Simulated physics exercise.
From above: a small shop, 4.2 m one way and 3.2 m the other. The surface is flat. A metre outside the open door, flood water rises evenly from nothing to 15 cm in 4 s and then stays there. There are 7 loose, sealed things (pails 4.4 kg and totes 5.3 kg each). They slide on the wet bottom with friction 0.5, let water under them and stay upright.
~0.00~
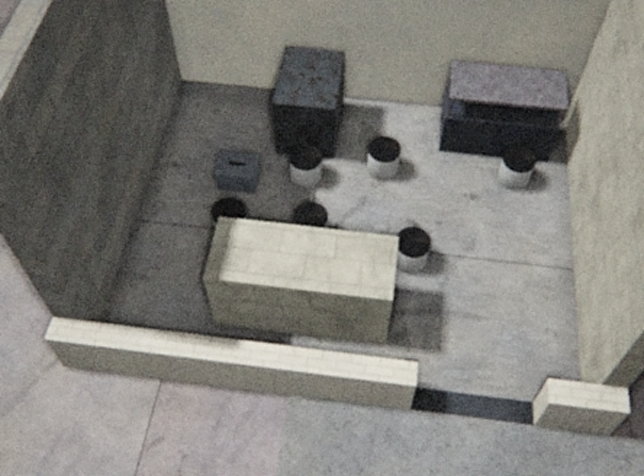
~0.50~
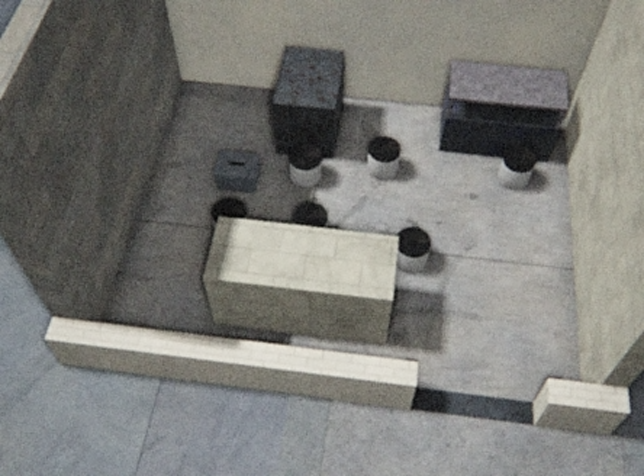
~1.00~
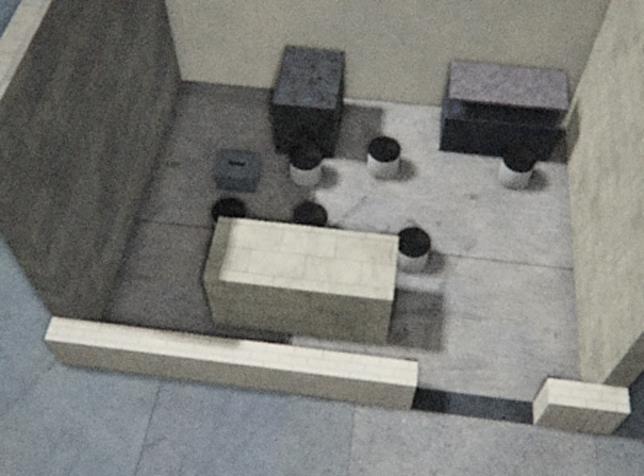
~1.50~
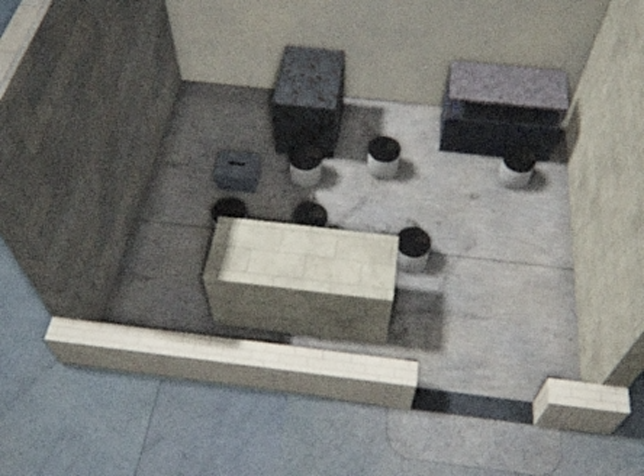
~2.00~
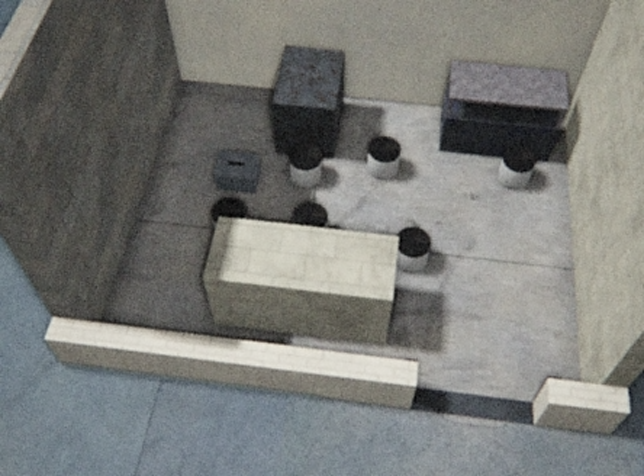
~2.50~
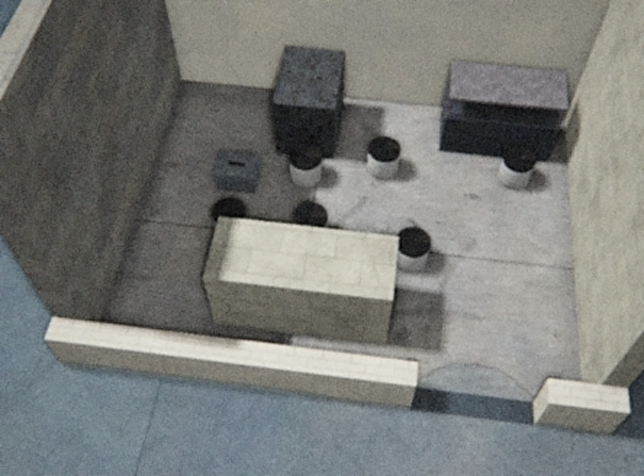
We see a small roofless shop from above, its pails and dark furniture staying still, as the pale ground outside turns blue and a thin, rounded patch of water then appears just inside the open doorway.
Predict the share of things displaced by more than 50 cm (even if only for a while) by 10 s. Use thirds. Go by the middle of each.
That comes to one to two thirds.
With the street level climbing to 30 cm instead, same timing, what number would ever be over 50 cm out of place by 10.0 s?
In that case 6 of them.
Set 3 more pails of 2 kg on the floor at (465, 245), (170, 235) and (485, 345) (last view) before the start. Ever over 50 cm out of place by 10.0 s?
In turn: Past it, under, past it.
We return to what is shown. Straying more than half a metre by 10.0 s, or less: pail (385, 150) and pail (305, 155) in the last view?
In turn: Over, short of it.
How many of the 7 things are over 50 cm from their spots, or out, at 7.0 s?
1 of them.
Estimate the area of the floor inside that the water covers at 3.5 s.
About 1.5 m2.
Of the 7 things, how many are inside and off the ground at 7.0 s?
At that moment 1.
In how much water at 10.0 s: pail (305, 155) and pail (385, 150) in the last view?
Roughly 5 and 5 cm.
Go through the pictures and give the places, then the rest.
The first picture shows a pail at (305, 156) rests on the ground; a pail at (520, 158) rests on the ground; 0.0 m2 under water; 0 of 7 have shifted.
The second picture shows a pail at (305, 156), on the bottom; a pail at (520, 158), on the bottom; water covers 0.0 m2; 0 of 7 have shifted.
The third picture shows a pail at (305, 156), on the bottom; a pail at (520, 158) rests on the ground; 0.0 m2 under water; 0 of 7 have shifted.
The fourth picture shows a pail at (305, 156) rests on the ground; a pail at (520, 158), on the bottom; water covers 0.0 m2; 0 of 7 have shifted.
The fifth picture shows a pail at (305, 156) rests on the ground; a pail at (520, 158) rests on the ground; 0.0 m2 under water; 0 of 7 have shifted.
The sixth picture shows a pail at (305, 156) rests on the ground; a pail at (520, 158) rests on the ground; 0.2 m2 under water; 0 of 7 have shifted.
After 3.5 s 0 of 7 are over 50 cm from their spots; 0 afloat.
After 4.5 s 0 of 7 are over 50 cm from their spots; 0 afloat.
After 7.0 s 1 of 7 are over 50 cm from their spots; 1 afloat.
After 10.0 s 3 of 7 are over 50 cm from their spots, and 3 have been at some point; 1 afloat.
